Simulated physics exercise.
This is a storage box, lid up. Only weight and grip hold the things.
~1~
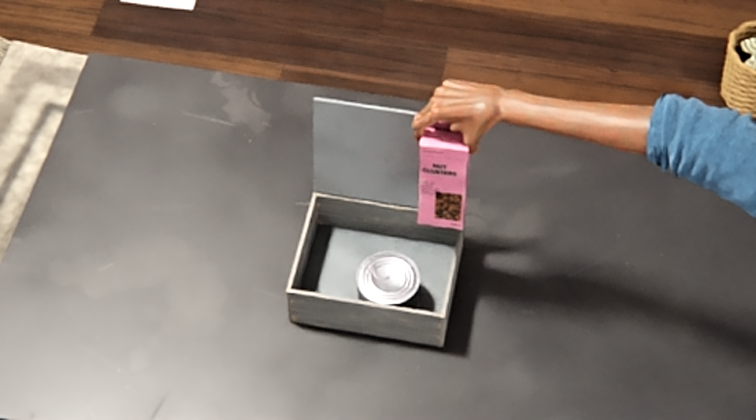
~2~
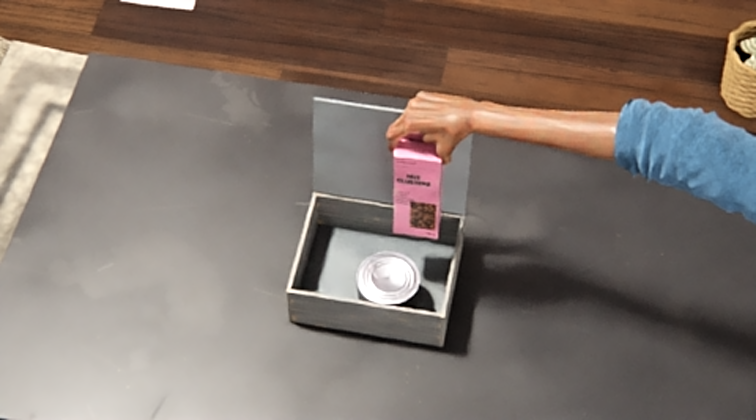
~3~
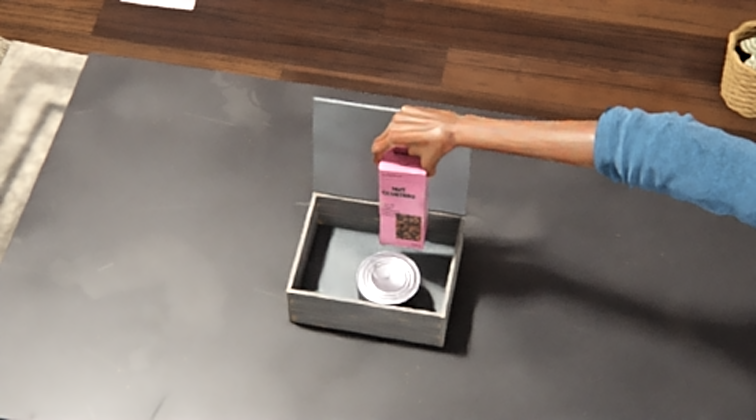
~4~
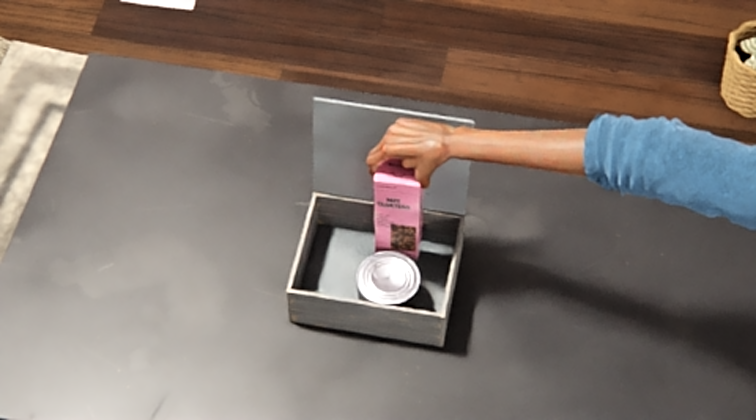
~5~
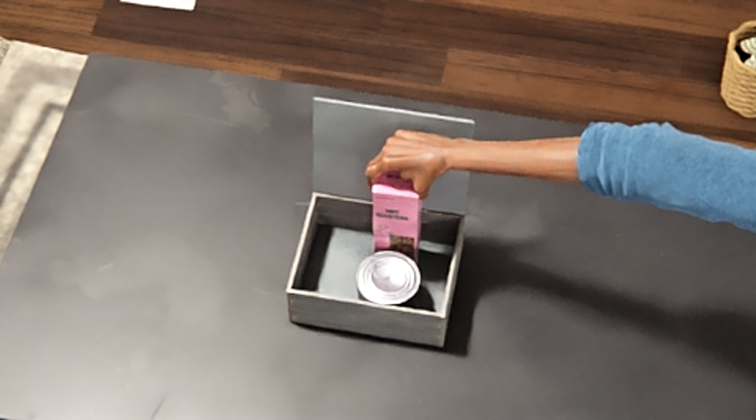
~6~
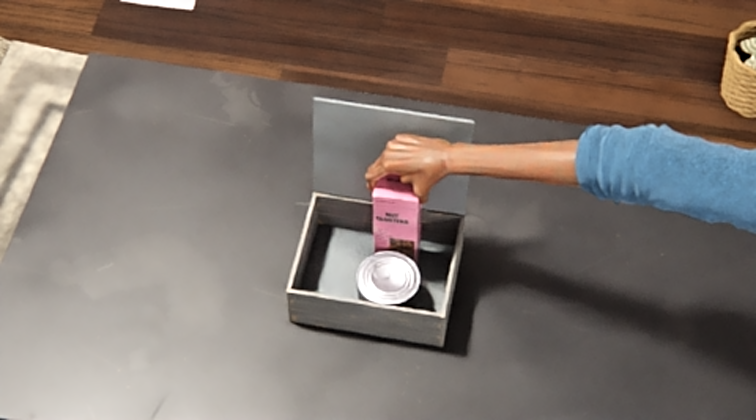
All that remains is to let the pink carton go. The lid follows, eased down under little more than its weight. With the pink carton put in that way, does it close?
The lid will not close.
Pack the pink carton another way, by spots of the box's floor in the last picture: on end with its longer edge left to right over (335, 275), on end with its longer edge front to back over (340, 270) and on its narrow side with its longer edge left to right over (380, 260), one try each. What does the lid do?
First try: It is held up; second try: It will not close; third try: It closes.
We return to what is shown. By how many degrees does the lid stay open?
About 45°.
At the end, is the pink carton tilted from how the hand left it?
The pink carton tips.
Then, 1.20 s on from there, lid 85° above the rim.
Then, 1.80 s on from there, lid 62° above the rim; pink carton turned 14° from how it was put near (395, 233).
Then, 2.50 s on from there, lid 43° above the rim; pink carton turned 34° from how it was put near (394, 242).
In the end, lid 43° above the rim; left askew, pink carton; black tub unmoved. At the end, from the last picture's camera, pink carton near (394, 242).
